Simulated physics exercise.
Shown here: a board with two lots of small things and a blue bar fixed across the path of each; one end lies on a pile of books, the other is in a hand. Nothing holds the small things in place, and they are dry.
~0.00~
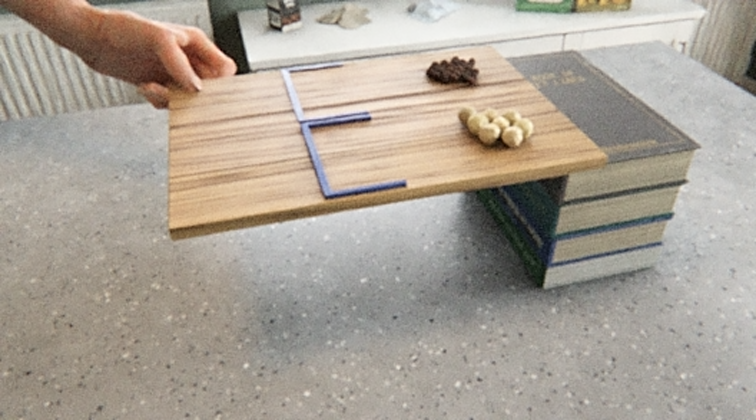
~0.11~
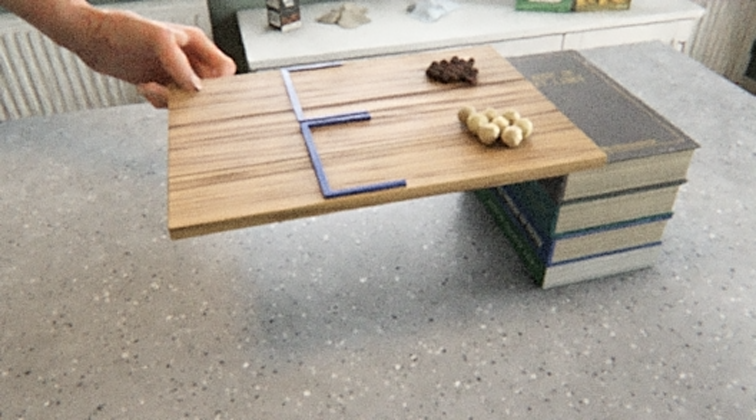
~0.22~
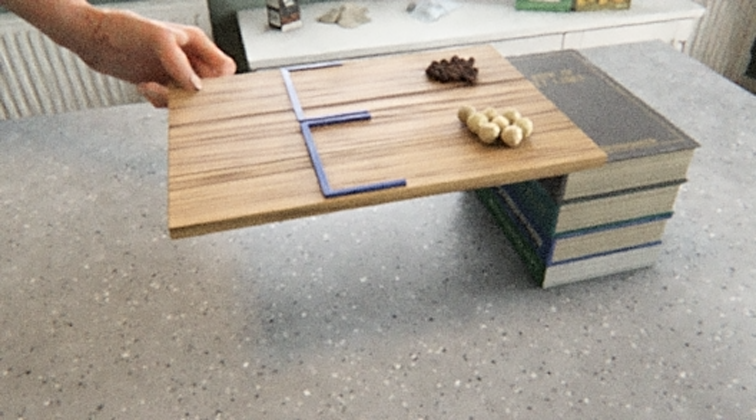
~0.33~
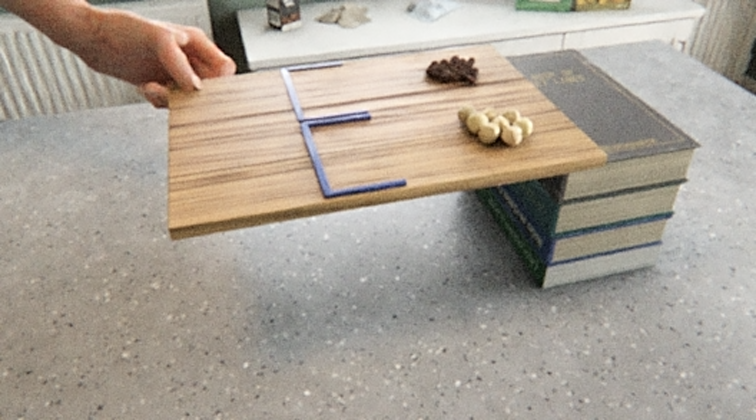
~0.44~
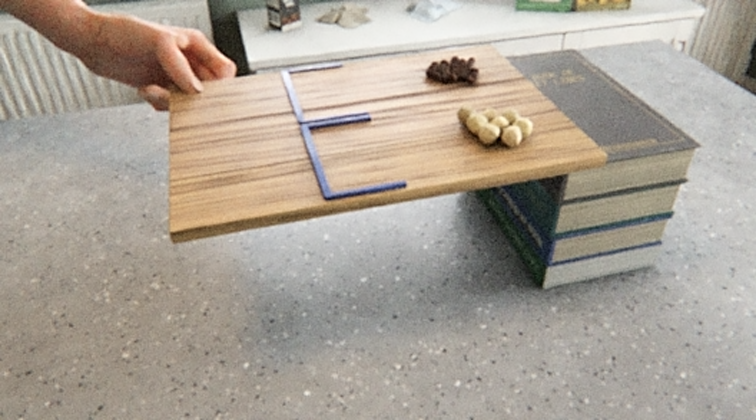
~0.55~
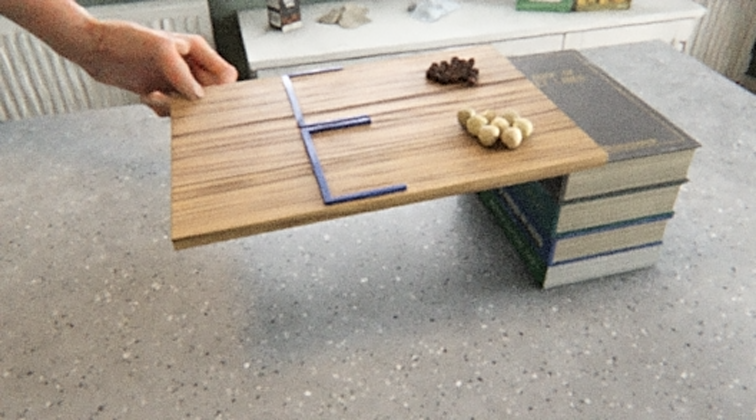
In this clip, a hand at the left holds a wooden board level, its other end resting on stacked books, with blue bars and two small piles of pale and dark pieces on top, then lowers its end very slightly.
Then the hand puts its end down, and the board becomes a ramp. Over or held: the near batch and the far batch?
Result: The near batch gets past; the far batch gets past.
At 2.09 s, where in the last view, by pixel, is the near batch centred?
Roughly pixel (143, 320).
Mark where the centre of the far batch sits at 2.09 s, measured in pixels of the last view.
Roughly at (108, 251).
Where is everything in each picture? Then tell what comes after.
Held end of the board at (184, 225), level; book pile at (567, 117), nearly half as high as the board is long; near batch at (500, 127), a few macadamia nuts; far batch at (459, 70), some allspice berries; near bar at (315, 158), much lower than a piece; far bar at (293, 94), much lower than a piece, in the first frame.
Held end of the board at (184, 224), level; far batch at (458, 69), in the second frame.
Held end of the board at (184, 224), level; near batch at (500, 126), in the third frame.
Held end of the board at (184, 224), level; far batch at (458, 69), in the fourth frame.
Held end of the board at (185, 227), level; near batch at (500, 127), in the fifth frame.
Held end of the board at (187, 234), down by 2°; book pile at (568, 116); near batch at (499, 128), not moving; far batch at (458, 70), not moving; near bar at (316, 164); far bar at (293, 100), in the sixth frame.
Around 0.97 s, board sloping at 9°; near batch where it was; far batch where it was.
Around 1.52 s, board sloping at 18°; near batch on its way down; far batch on its way down.
Around 2.09 s, board sloping at 27°; near batch most past its bar; far batch nearly all past its bar.
Finally (2.9 s), board resting at 27°; near batch most past its bar; far batch nearly all past its bar.
